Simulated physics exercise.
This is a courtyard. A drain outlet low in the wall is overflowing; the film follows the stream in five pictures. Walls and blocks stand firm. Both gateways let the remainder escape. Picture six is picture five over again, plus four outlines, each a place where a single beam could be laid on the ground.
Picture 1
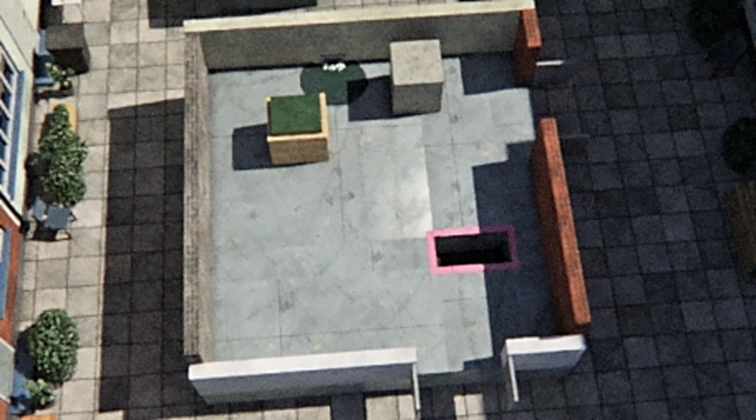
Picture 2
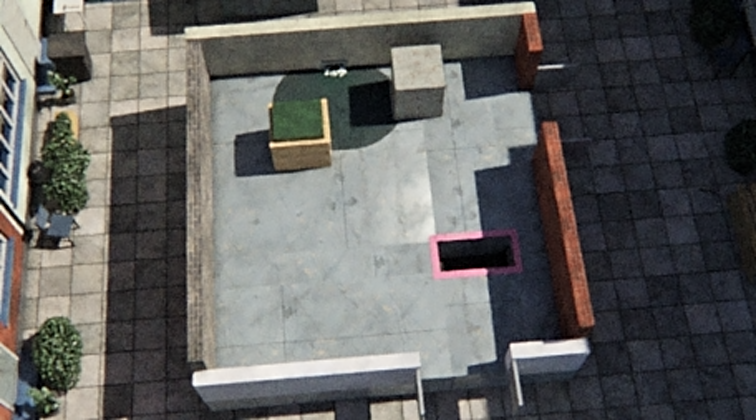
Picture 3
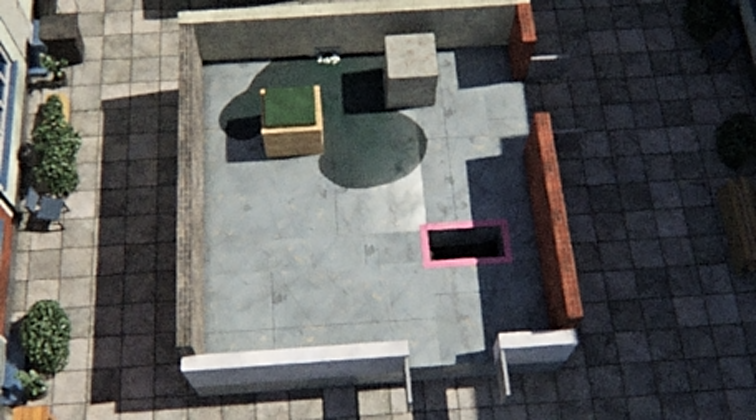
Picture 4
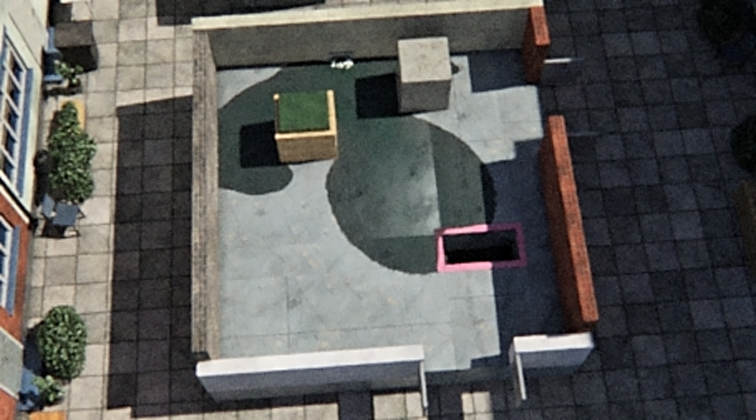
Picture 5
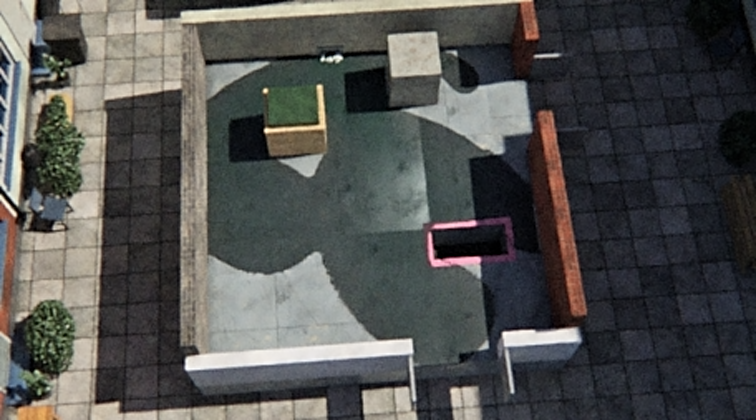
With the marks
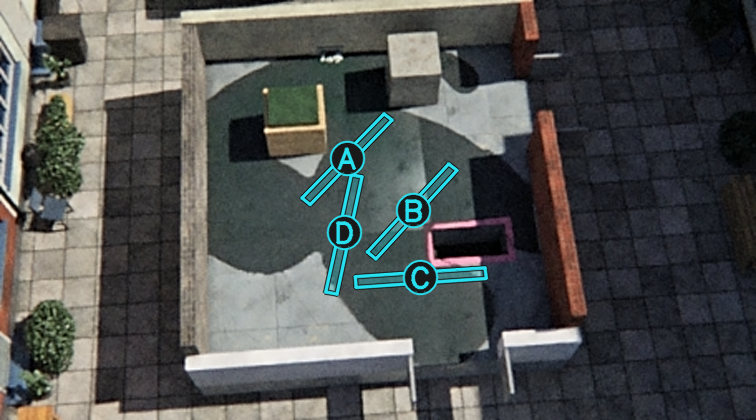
The video shows a walled courtyard from above as dark water spreads from an outfall at the back wall, flowing around two blocks, reaching the pink-edged drain, and covering more of the pale floor toward the front wall.
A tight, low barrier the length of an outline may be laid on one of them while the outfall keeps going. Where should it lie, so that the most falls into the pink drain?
Go for C.
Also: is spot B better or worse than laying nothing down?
Worse.
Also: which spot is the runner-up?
That would be D.
In cyan, A from (306, 201) to (388, 117); B from (371, 255) to (452, 167); C from (355, 282) to (485, 273); D from (331, 293) to (356, 175).
Choosing A, about 20 % of the stream goes into the pink drain, about 80 % out by the gates.
Choosing B, about 17 % of the stream goes into the pink drain, about 82 % out by the gates.
Choosing C, about 60 % of the stream goes into the pink drain, about 39 % out by the gates.
Choosing D, about 40 % of the stream goes into the pink drain, about 59 % out by the gates.
